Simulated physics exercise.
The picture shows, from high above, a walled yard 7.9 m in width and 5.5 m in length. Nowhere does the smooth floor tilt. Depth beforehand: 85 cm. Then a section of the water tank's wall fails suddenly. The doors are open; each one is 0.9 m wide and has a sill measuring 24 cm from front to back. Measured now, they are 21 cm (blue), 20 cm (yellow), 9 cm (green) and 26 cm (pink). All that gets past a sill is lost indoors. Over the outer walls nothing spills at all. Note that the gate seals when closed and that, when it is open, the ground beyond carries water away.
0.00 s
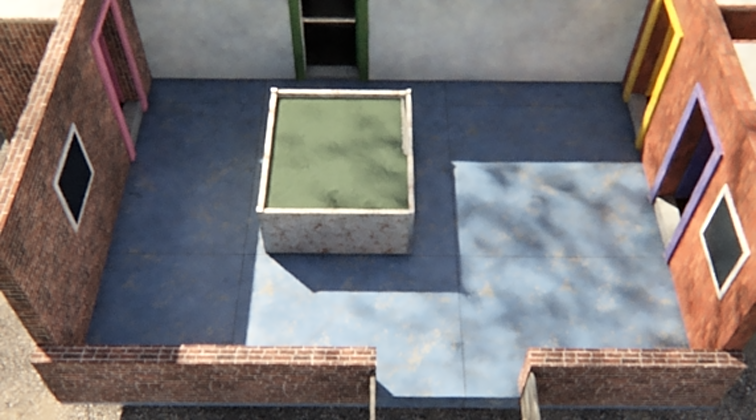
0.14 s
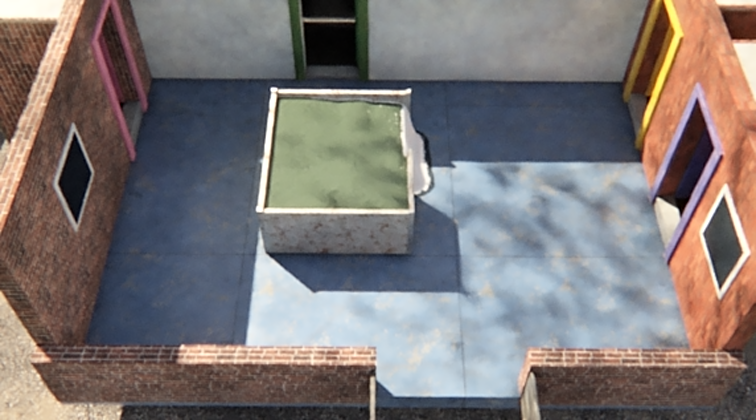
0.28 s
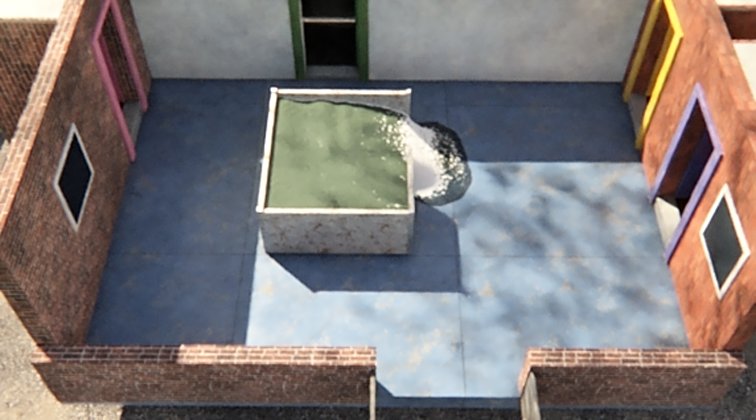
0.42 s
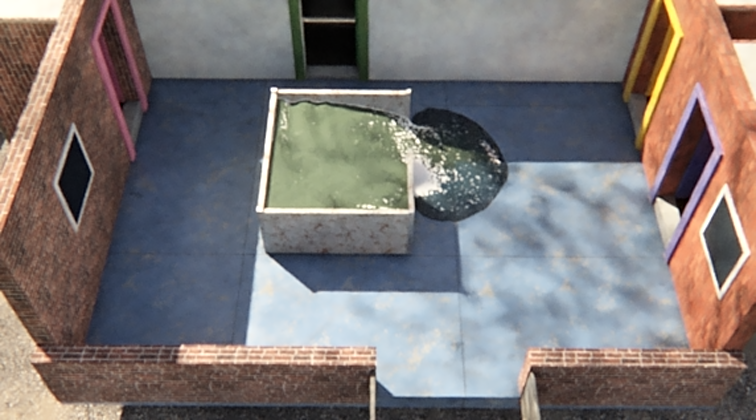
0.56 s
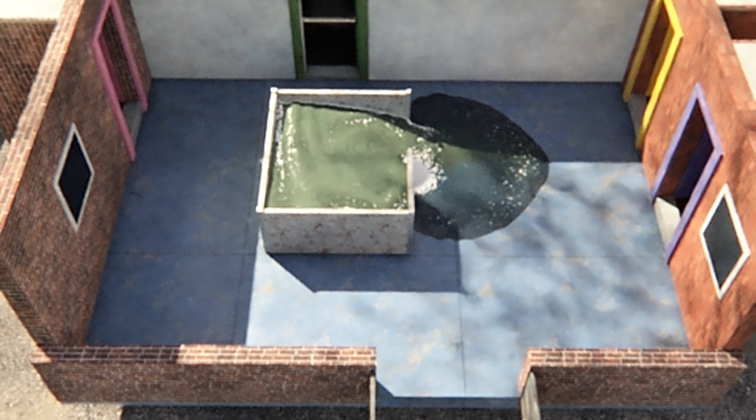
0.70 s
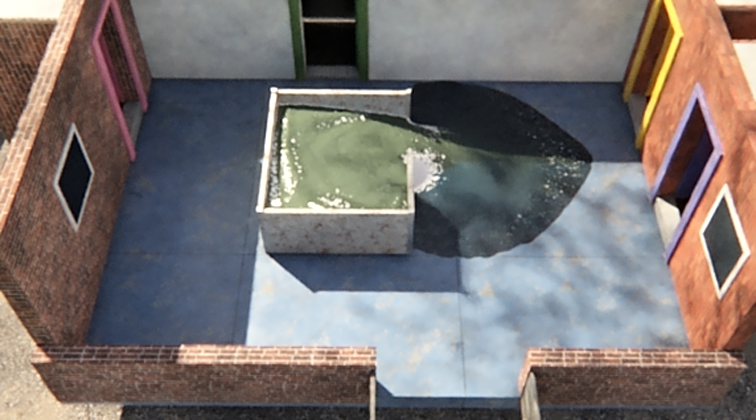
To begin with, a square stone-walled tank of green water stands still in a brick-walled yard with a blue floor. Water then bursts through its right side, foaming onto the floor, and spreads rightward in a widening dark, rounded pool while the level inside the tank drops and its surface ripples.
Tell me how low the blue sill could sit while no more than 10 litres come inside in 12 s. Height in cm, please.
At least 23 cm or so.
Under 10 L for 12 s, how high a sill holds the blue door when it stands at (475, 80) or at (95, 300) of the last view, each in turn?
Minimums: About 19 cm and 11.5 cm.
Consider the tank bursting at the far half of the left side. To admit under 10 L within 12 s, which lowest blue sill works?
You'd want it roughly 11.5 centimetres tall.
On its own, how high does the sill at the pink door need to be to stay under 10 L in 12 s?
Roughly 7.0 cm at pink.
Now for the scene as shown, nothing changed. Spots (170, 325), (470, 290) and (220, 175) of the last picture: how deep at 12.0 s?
Roughly 10, then 5, then 4 cm.
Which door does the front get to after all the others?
Answer: Pink.
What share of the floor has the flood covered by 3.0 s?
Roughly 40 percent of the floor.
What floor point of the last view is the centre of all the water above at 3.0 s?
At about (464, 180).
After 1.4 s water covers 30 % of the floor, deepest (48 cm) near (412, 156); 22 cm at the blue door, 0 litres in over its 21 cm sill.
After 3.0 s water covers 40 % of the floor, deepest (36 cm) near (551, 92); 24 cm at the blue door, 17 litres in over its 21 cm sill.
After 12.0 s water covers 95 % of the floor, deepest (12 cm) near (90, 326); 8 cm at the blue door, 20 litres in over its 21 cm sill.
At the blue door as built, the water arrived by 1.2 s and peaked near 29 cm at 2.2 s.
With a sill of 19.5 cm, 30 litres would have come in within the 12 s; with 26.5 cm, 2 litres. So under 10 litres takes about 23 cm.
